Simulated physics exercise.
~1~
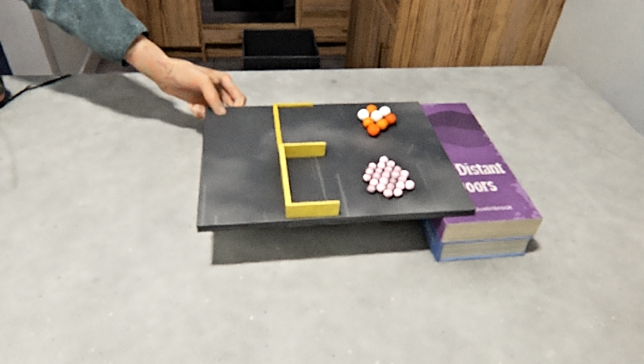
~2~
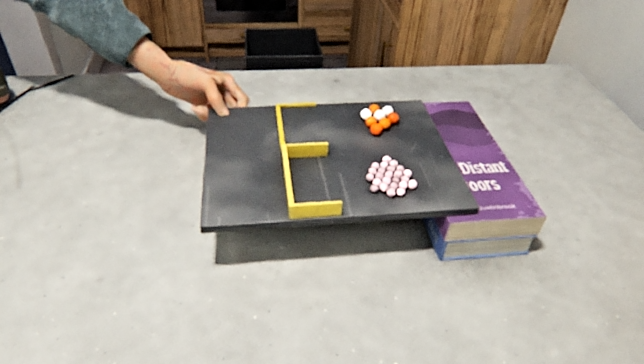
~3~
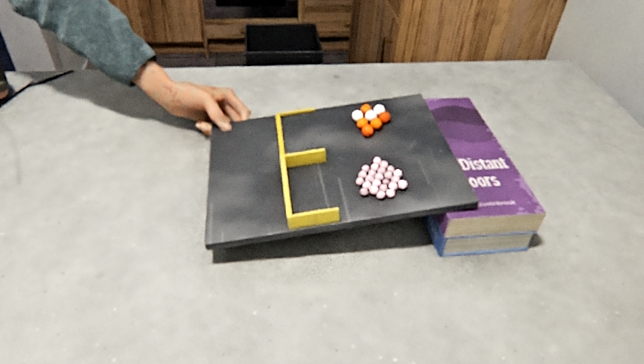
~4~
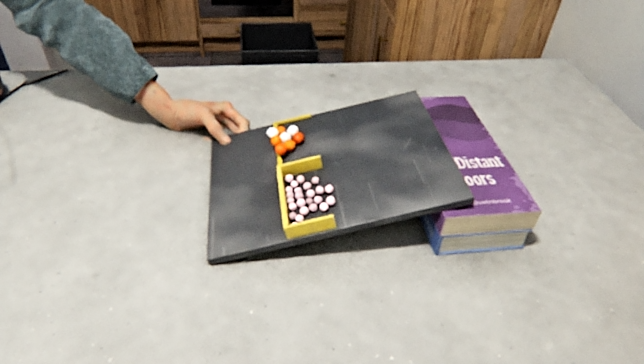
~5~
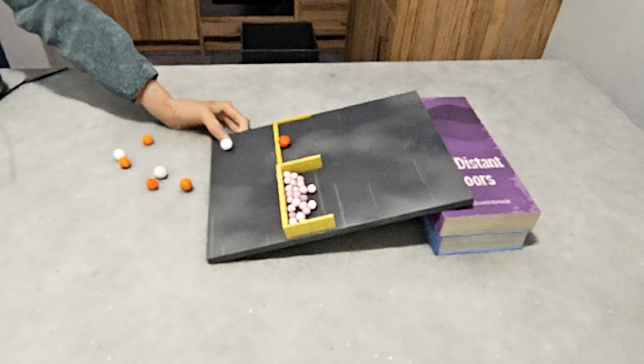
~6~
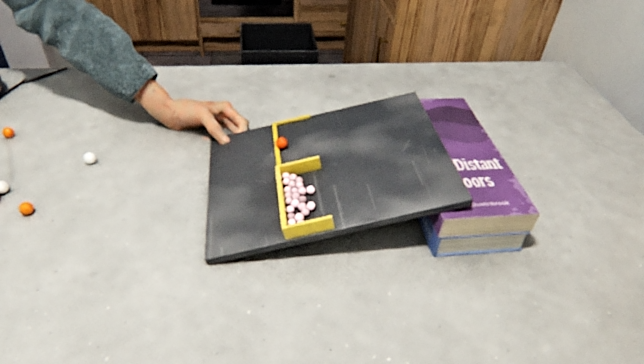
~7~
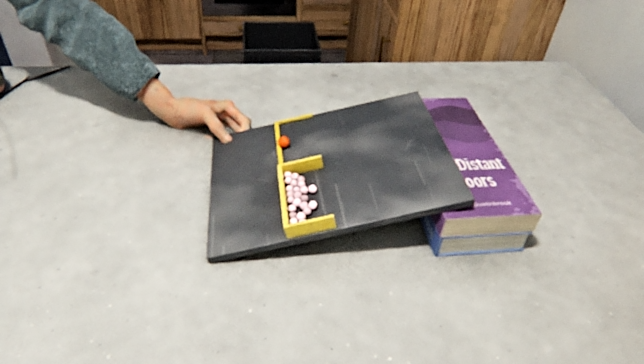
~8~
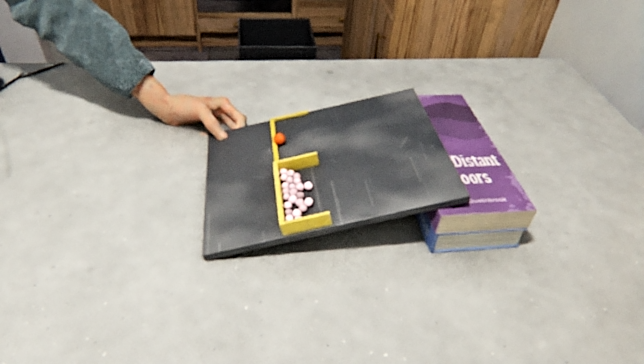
A hand lowered the left end of a dark board propped on a purple book, and two clusters of little balls slid left; the pink ones stayed behind their yellow bar, while most orange and white ones crossed theirs and rolled away, leaving one orange ball.
